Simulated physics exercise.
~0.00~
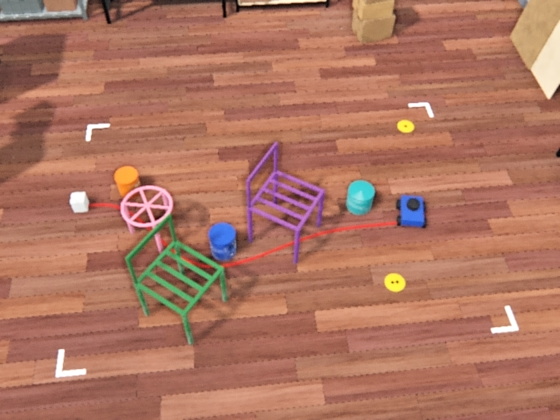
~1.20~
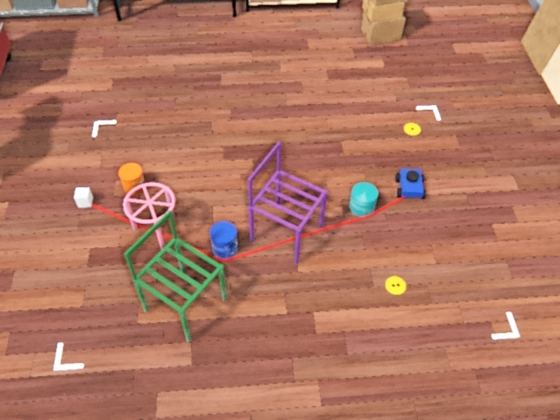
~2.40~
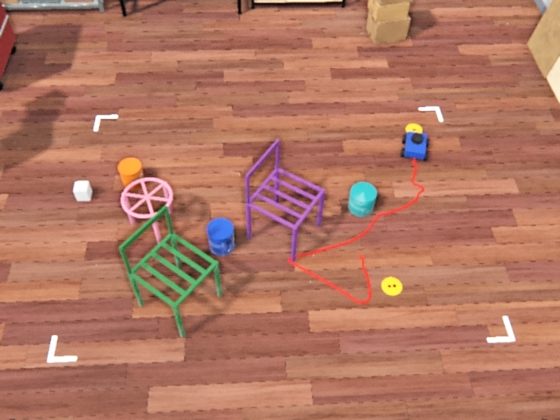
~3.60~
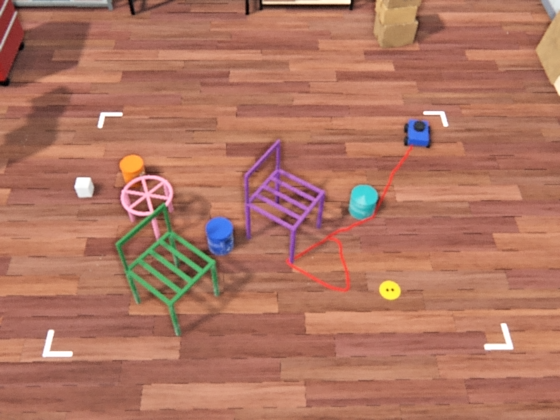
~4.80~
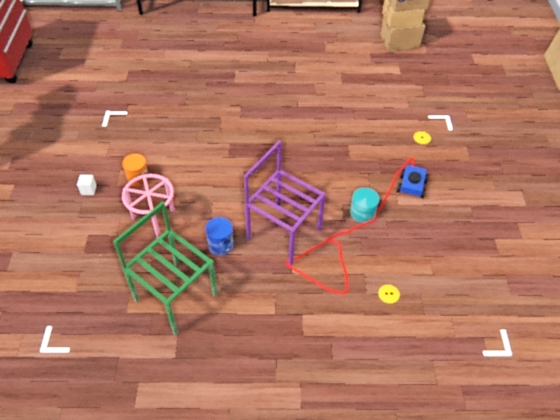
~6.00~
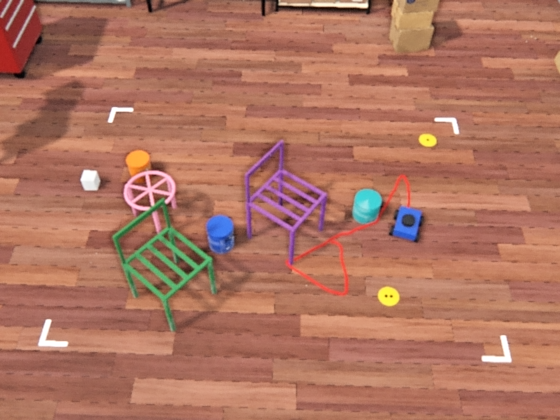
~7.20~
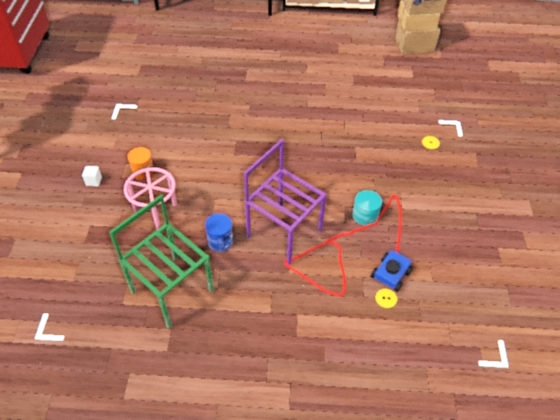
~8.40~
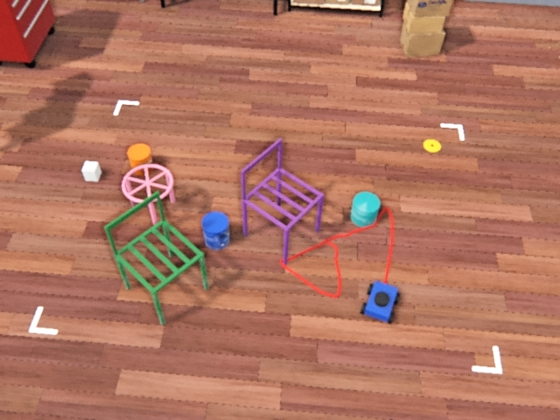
On a wooden floor, a blue cart trailing a red lead past two chairs, buckets, a tub and a stool drives up to a yellow mark; the lead comes away from a white block, and the cart heads down to another mark and ends over it, the furnishings unmoved.
